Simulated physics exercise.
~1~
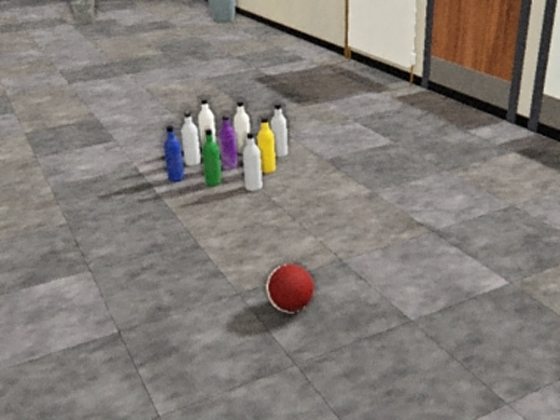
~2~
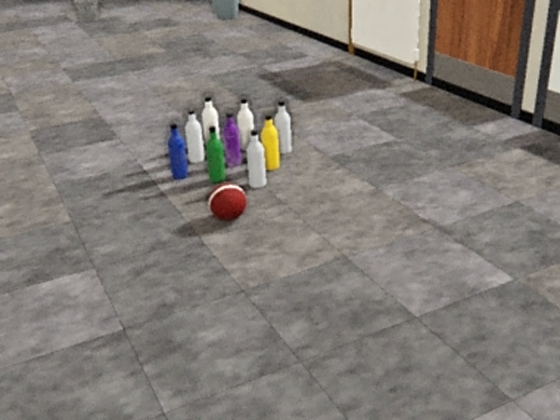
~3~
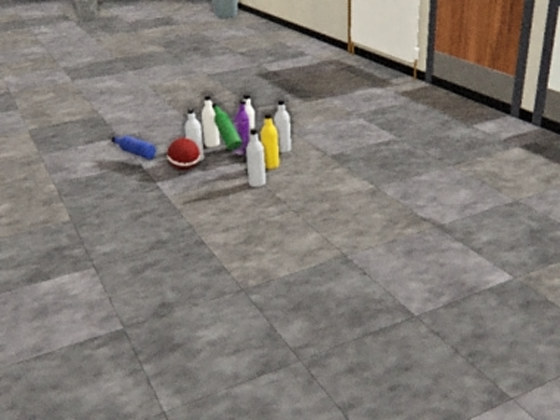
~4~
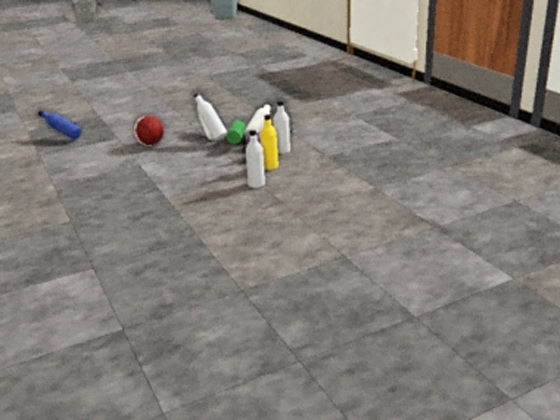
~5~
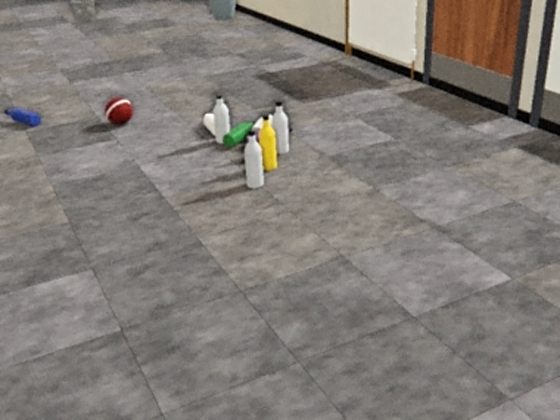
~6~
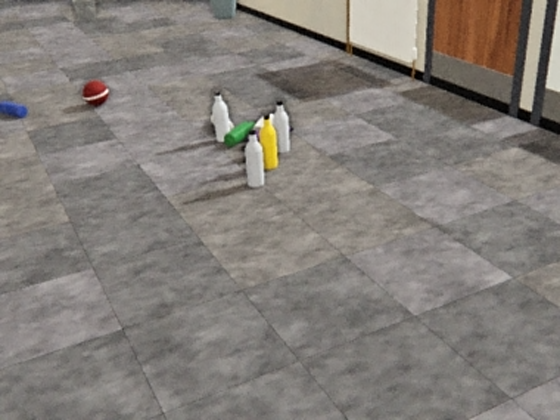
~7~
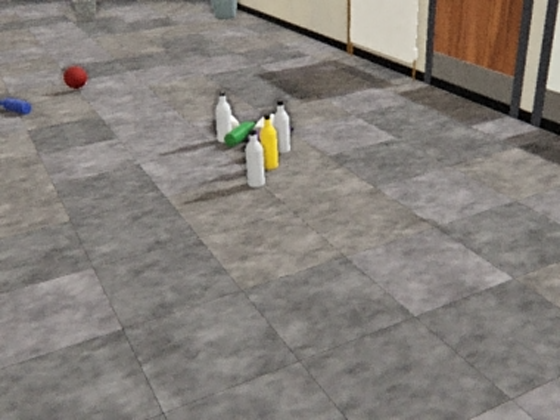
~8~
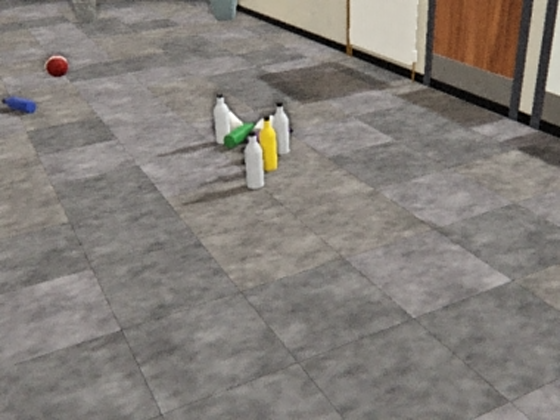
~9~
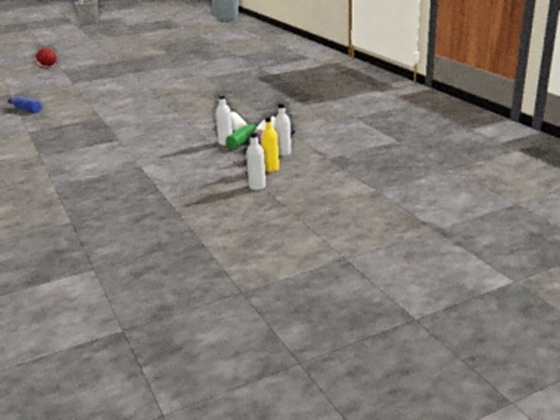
A red ball rolls away from the viewer across a grey tiled hallway floor, seen from above, toward a cluster of capped bottles in white, blue, green, purple and yellow, with a wooden door at upper right. It strikes the left side of the group, knocking the blue bottle flat and tipping the green one. The blue bottle slides off to the left as the purple bottle and some white ones topple behind. The ball keeps rolling toward the upper left, while the green bottle lies among the remaining group and the yellow bottle still stands beside three upright white ones.
